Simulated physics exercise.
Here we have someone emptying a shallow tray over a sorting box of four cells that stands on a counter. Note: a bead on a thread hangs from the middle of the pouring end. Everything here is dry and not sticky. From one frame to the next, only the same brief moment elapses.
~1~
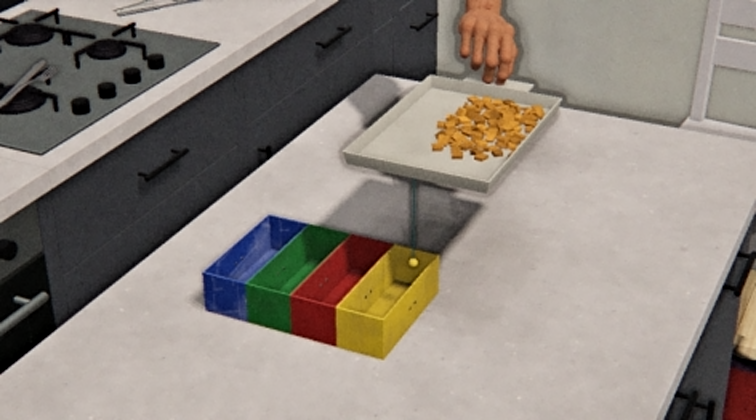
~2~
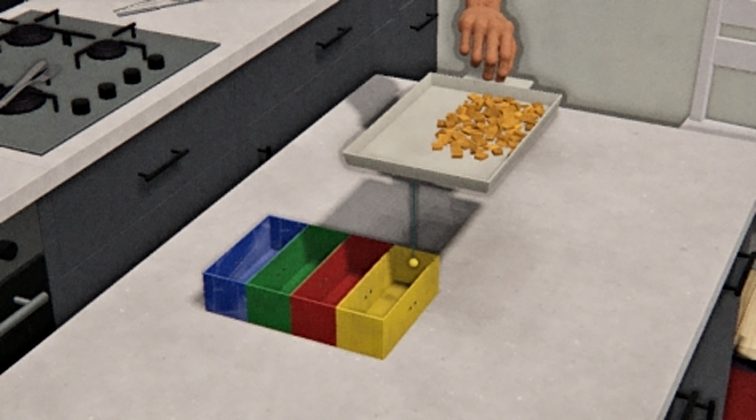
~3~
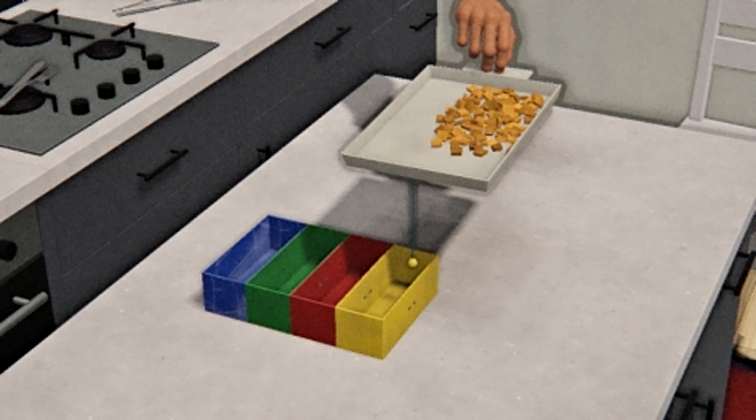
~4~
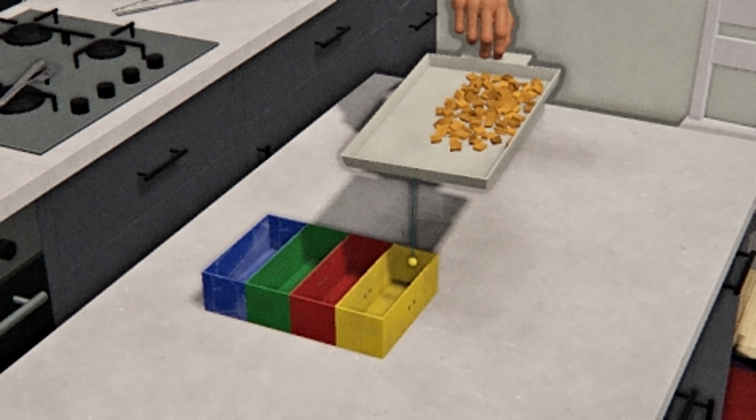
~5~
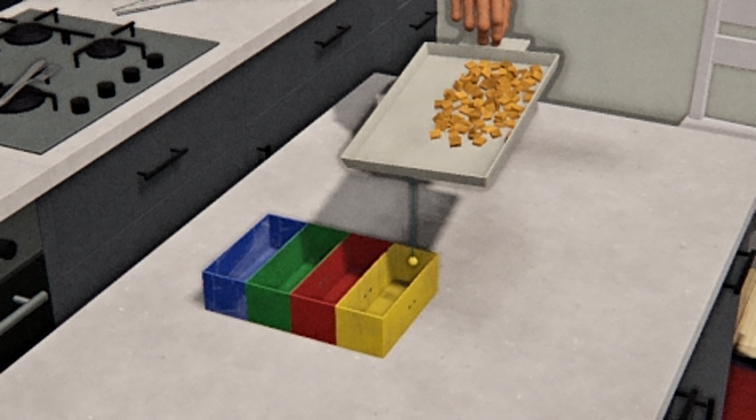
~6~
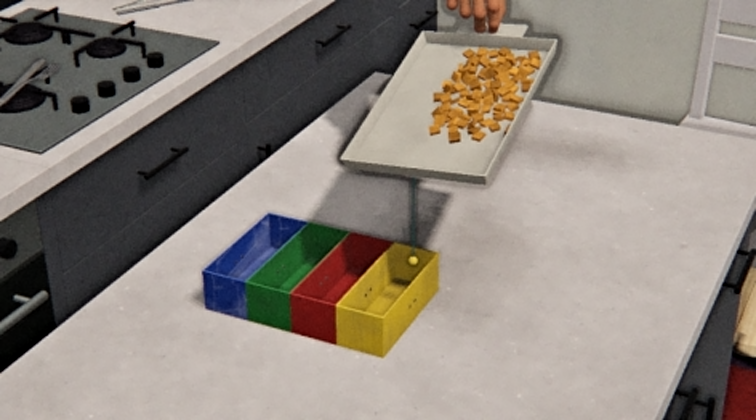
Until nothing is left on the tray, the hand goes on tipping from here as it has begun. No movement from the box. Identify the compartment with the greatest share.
Greatest share: Red.
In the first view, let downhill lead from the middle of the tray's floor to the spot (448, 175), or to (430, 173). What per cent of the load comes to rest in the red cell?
In turn 0 and 0 in a hundred.
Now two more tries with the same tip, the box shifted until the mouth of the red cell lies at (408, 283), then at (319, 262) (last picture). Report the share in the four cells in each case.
In turn 100 and 90 in a hundred.
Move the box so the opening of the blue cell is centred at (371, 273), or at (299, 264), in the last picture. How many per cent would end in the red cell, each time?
It would be roughly 0 per cent, followed by roughly 30 per cent.
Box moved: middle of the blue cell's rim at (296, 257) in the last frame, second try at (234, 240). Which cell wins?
The first time it is the cell in green; the second time it is the yellow one.
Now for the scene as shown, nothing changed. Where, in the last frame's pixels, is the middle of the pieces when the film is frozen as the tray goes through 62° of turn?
Near (382, 159).
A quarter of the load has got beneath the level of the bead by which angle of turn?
80 degrees.
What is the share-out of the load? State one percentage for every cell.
I'd put the blue cell at 0 percent, the green cell at 10 percent, the red cell at 60 percent and the yellow cell at 30 percent.
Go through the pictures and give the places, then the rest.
Corners of the pouring end near (347, 151) and (487, 180), level; middle of the load near (480, 129), small crackers; bead on its thread near (413, 263); blue cell near (225, 293); green cell near (269, 305); red cell near (314, 317); yellow cell near (360, 329), in the first frame.
Corners of the pouring end near (347, 151) and (487, 180), level; middle of the load near (480, 127), in the second frame.
Corners of the pouring end near (346, 153) and (486, 178), tipped barely, lowest at the left corner; middle of the load near (480, 121), in the third frame.
Corners of the pouring end near (345, 154) and (485, 177), tipped a little, lowest at the left corner; middle of the load near (479, 112), in the fourth frame.
Corners of the pouring end near (345, 156) and (484, 175), tipped a little, lowest at the left corner; middle of the load near (478, 104), in the fifth frame.
Corners of the pouring end near (345, 157) and (483, 173), tipped clearly, lowest at the left corner; middle of the load near (477, 95); blue cell near (225, 291); green cell near (269, 303); red cell near (314, 315); yellow cell near (360, 327), in the sixth frame.
Shortly afterwards, tray tipped steeply; the bulk on the tray; a little falling or outside the box.
Next, tray tipped right over; near a third on the tray; near a quarter in the red cell; a little in the yellow cell; a little in the green cell; near a quarter falling or outside the box.
Some moments later, tray tipped past a quarter turn; near half in the red cell; near a third in the yellow cell; a little in the green cell; only a few falling or outside the box.
In the end, tray tipped past a quarter turn; near half in the red cell; near a third in the yellow cell; a little in the green cell; none at all in the blue cell; only a few outside the box.
